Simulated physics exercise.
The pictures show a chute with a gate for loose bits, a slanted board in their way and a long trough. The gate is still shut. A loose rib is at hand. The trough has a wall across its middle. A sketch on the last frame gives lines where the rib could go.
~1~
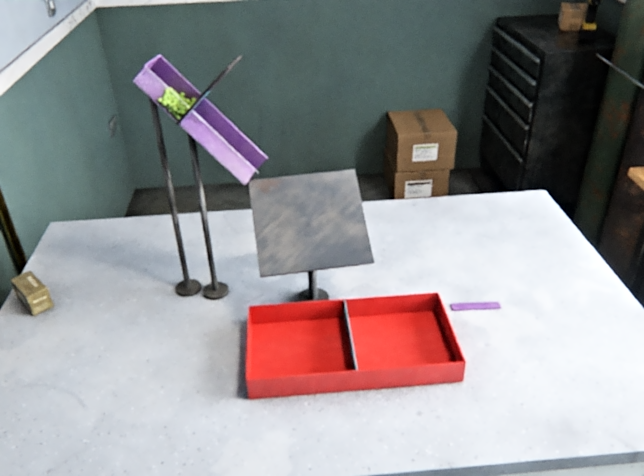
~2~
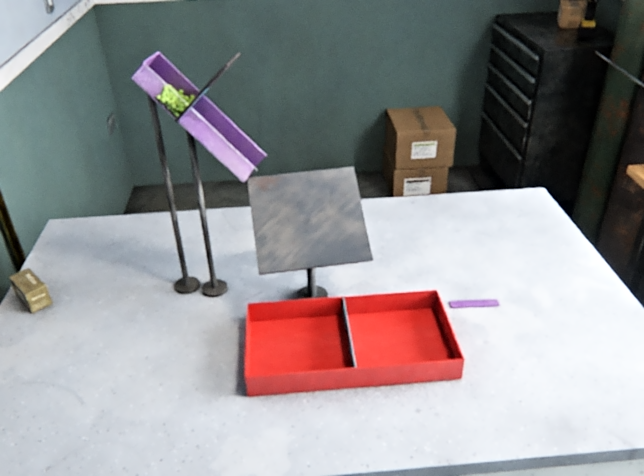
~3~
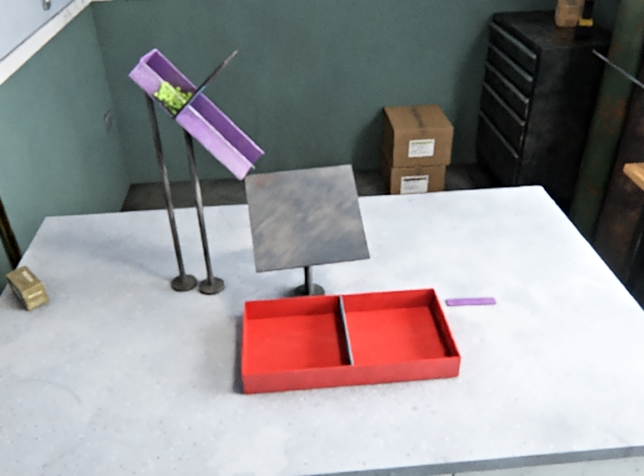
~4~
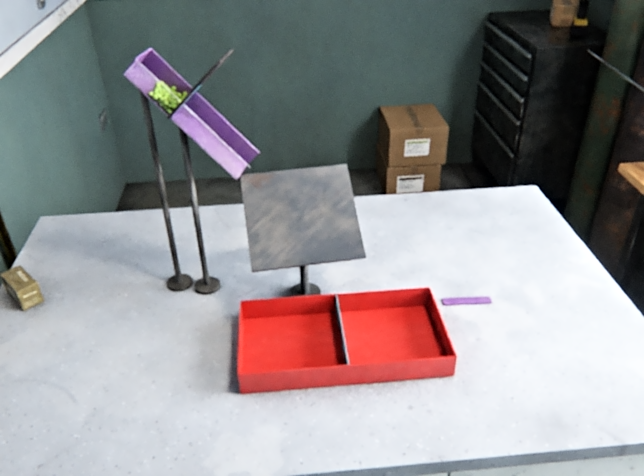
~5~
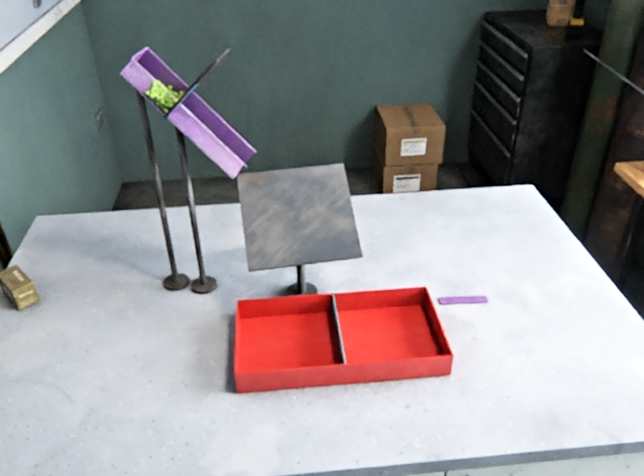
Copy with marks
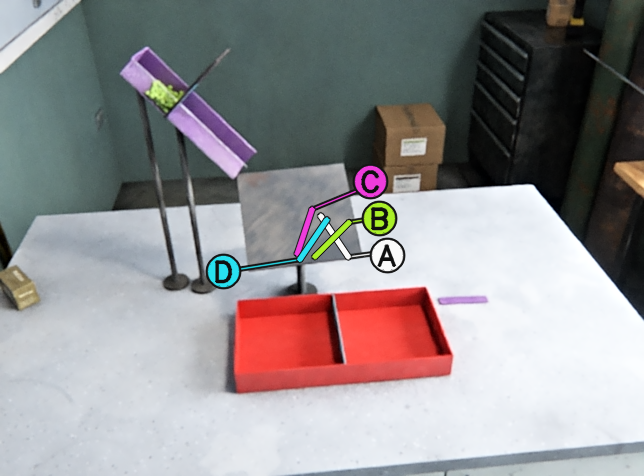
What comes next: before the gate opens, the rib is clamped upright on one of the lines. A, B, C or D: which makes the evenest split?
The answer is line A.
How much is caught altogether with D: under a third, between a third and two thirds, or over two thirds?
Over two thirds.
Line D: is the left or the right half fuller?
Left.
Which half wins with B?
Left.
On the marked copy, line A from (320, 215) to (348, 257); line B from (349, 222) to (314, 256); line C from (312, 209) to (297, 253); line D from (326, 219) to (299, 259).
With A, of what is caught, about a third in the left half, about two thirds in the right.
With B, of what is caught, nearly all in the left half, a small part in the right.
With C, of what is caught, nearly all in the left half, a stray few in the right.
With D, of what is caught, nearly all in the left half, a stray few in the right.
